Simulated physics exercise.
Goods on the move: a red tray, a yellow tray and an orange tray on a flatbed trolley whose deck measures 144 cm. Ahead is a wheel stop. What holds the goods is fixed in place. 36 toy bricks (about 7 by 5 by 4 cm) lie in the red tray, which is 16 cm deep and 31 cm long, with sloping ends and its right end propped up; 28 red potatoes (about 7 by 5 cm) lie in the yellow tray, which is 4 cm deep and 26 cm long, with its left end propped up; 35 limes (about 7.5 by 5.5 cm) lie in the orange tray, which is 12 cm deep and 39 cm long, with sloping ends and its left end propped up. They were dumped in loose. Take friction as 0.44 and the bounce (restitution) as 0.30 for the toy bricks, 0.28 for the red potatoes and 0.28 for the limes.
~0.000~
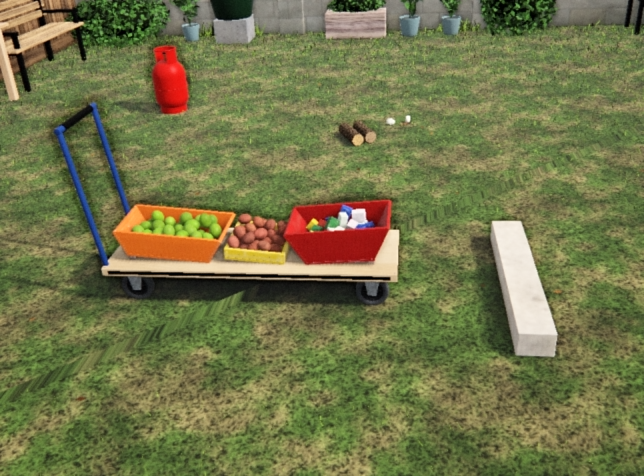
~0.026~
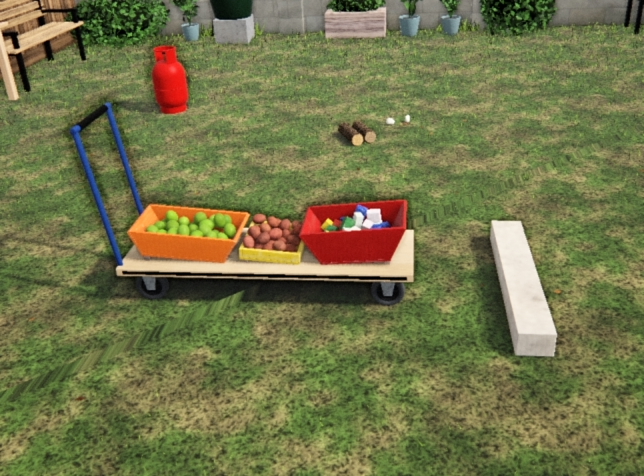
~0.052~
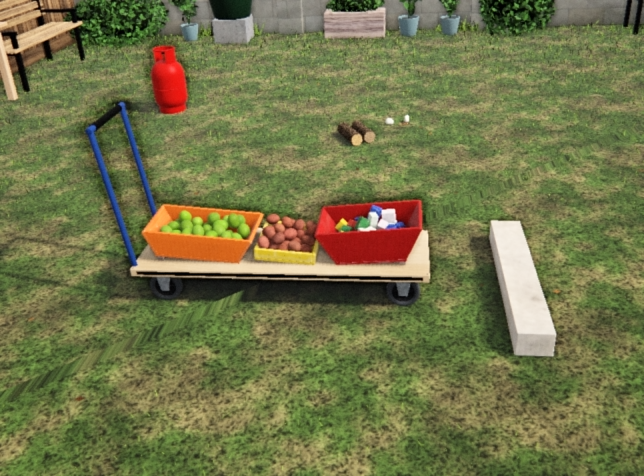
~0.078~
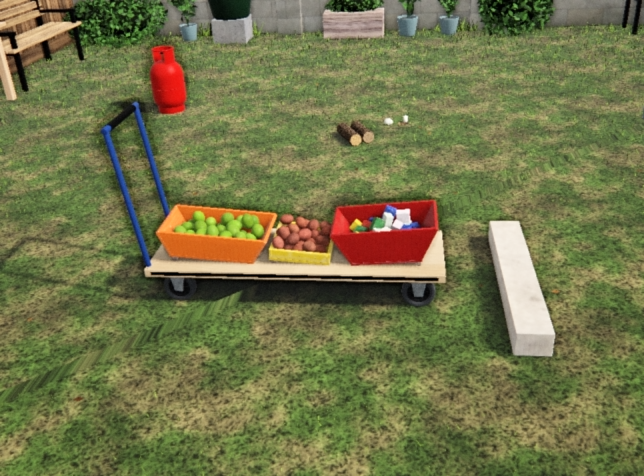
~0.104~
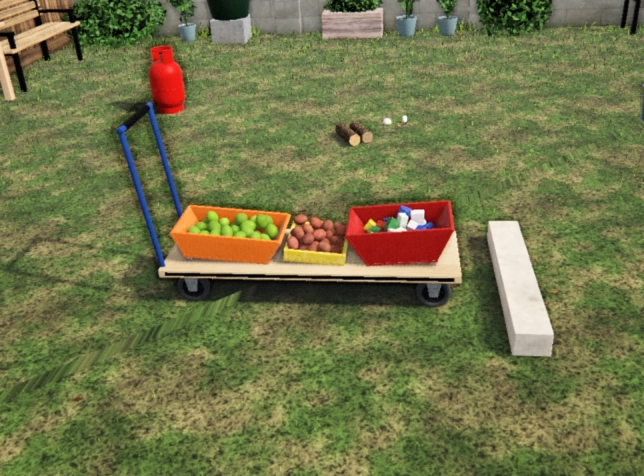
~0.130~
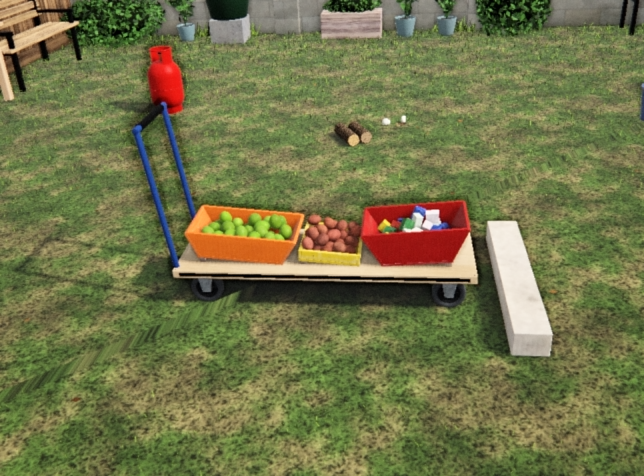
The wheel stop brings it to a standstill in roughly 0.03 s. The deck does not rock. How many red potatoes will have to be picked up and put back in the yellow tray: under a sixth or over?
It sheds over a sixth of them.
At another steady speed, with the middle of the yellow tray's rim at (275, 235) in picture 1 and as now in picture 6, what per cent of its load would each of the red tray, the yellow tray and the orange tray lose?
Then red tray 0, yellow tray 30, orange tray 20 per cent.
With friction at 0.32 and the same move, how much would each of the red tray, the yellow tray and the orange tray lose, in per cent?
Then red tray 10, yellow tray 30, orange tray 30 per cent.
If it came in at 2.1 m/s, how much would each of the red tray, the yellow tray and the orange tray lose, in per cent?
In that case red tray 0, yellow tray 30, orange tray 10 per cent.
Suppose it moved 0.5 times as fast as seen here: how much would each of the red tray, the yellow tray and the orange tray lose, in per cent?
Then red tray 0, yellow tray 20, orange tray 0 per cent.
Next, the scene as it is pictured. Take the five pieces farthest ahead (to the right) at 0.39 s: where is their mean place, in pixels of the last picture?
Around (494, 215).
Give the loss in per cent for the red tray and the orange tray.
About: Red tray 5, orange tray 30 per cent.
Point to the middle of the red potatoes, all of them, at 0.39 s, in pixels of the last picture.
At about (381, 234).
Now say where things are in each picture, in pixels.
In the first picture (places track the rim corner closest to us here; the camera pans a little), yellow tray (282, 254); red tray (387, 228); 55 cm to go; all still inside.
Yellow tray (297, 254); red tray (403, 228); 47 cm to go, in the second picture.
Yellow tray (312, 254); red tray (420, 228); 40 cm to go, in the third picture.
Yellow tray (327, 254); red tray (436, 228); 32 cm to go, in the fourth picture.
Yellow tray (342, 255); red tray (452, 228); 24 cm to go, in the fifth picture.
Yellow tray (357, 255); red tray (468, 229); 17 cm to go; all still inside, in the sixth picture.
After 0.17 s, the wheels strike.
After 0.27 s, the red tray has all 36, the yellow tray is down by 2 of 28 and the orange tray is down by 1 of 35.
After 0.39 s, the red tray is down by 1 of 36, the yellow tray is down by 9 of 28 and the orange tray is down by 8 of 35.
After 0.62 s, the red tray is down by 1 of 36, the yellow tray is down by 9 of 28 and the orange tray is down by 11 of 35.
When it is over (at 1.13 s), the red tray is down by 1 of 36, the yellow tray is down by 10 of 28 and the orange tray is down by 11 of 35. Asked share, 10 of 28, 36 per cent.
